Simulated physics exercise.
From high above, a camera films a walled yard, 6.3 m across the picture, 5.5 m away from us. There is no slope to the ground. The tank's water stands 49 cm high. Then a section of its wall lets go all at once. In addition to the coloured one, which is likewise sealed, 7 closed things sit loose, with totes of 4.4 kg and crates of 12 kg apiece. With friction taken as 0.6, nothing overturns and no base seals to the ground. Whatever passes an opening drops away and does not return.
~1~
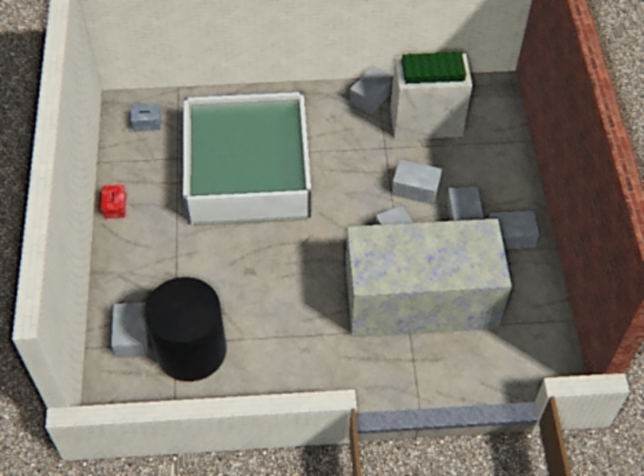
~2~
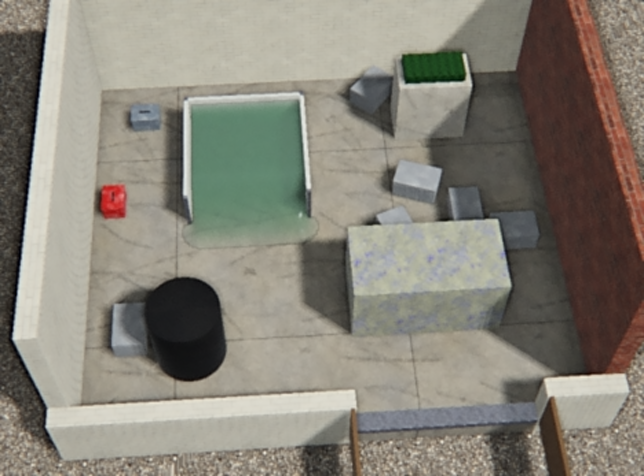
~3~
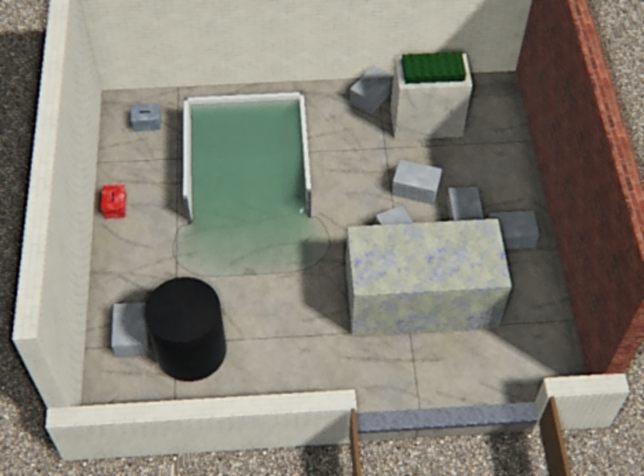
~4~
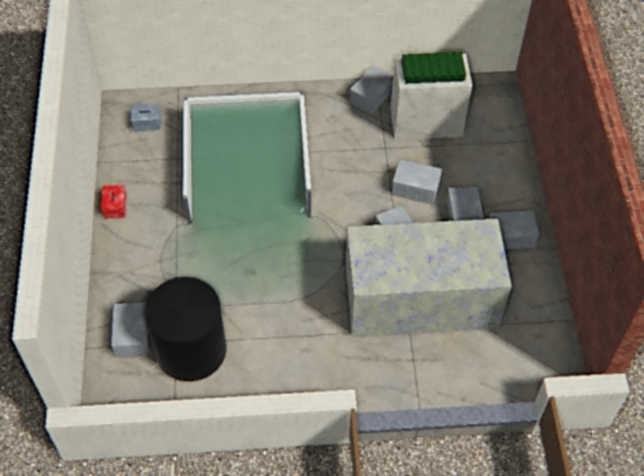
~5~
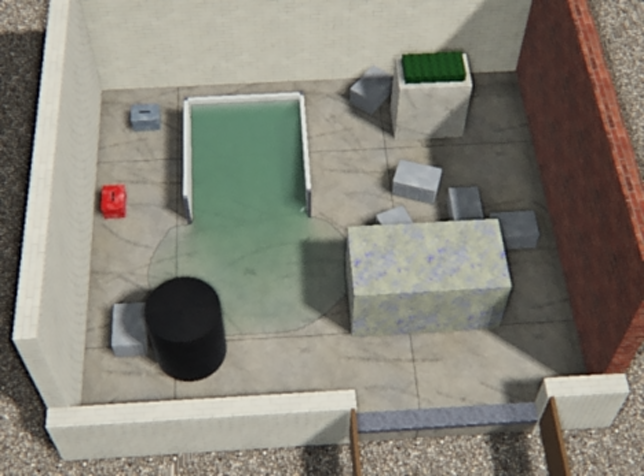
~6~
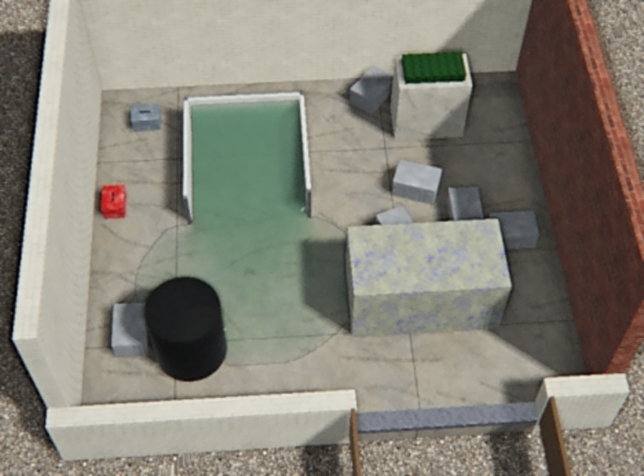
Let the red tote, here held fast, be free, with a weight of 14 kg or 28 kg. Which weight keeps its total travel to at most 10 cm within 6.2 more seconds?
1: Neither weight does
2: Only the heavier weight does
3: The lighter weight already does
Only the heavier weight does.
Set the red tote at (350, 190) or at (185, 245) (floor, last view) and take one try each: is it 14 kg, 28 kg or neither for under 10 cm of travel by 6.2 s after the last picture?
First spot: Light mass works; second spot: Needs the heavier mass.
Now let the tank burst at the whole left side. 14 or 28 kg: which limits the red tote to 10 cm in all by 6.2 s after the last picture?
Result: Both masses insufficient.
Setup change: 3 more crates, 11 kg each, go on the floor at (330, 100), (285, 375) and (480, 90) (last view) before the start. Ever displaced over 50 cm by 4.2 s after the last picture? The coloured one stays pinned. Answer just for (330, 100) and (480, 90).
The first is within the limit, the second within the limit.
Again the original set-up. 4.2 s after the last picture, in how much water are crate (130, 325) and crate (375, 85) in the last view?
I'd put it at 11 cm and 0 cm respectively.
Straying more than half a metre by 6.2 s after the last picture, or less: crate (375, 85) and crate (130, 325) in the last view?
Below the mark, beyond the mark.
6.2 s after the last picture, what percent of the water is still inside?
Roughly 84 percent.
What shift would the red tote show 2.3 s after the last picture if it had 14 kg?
Roughly 0 cm.
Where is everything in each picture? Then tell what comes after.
The red tote at (113, 197) rests on the ground; water covers 2.6 m2; 0 of 8 have shifted, in the first frame.
The red tote at (113, 197), on the bottom; water covers 3.4 m2; 0 of 8 have shifted, in the second frame.
The red tote at (113, 197), on the bottom; water covers 4.3 m2; 0 of 8 have shifted, in the third frame.
The red tote at (113, 197) rests on the ground; water covers 5.4 m2; 0 of 8 have shifted, in the fourth frame.
The red tote at (113, 197), on the bottom; 6.6 m2 under water; 0 of 8 have shifted, in the fifth frame.
The red tote at (113, 197) rests on the ground; water covers 7.6 m2; 0 of 8 have shifted, in the sixth frame.
Then, 0.6 s after the last picture the red tote would be 0 cm from its start with 14 kg and 0 cm from its start with 28 kg; 0 cm of water round it then.
Then, 2.3 s after the last picture the red tote would be 0 cm from its start with 14 kg and 0 cm from its start with 28 kg; 3 cm of water round it then.
Then, 4.2 s after the last picture the red tote would be 7 cm from its start with 14 kg and 0 cm from its start with 28 kg; 7 cm of water round it then.
Then, 6.2 s after the last picture the red tote would be 21 cm from its start with 14 kg and 0 cm from its start with 28 kg; 4 cm of water round it then.
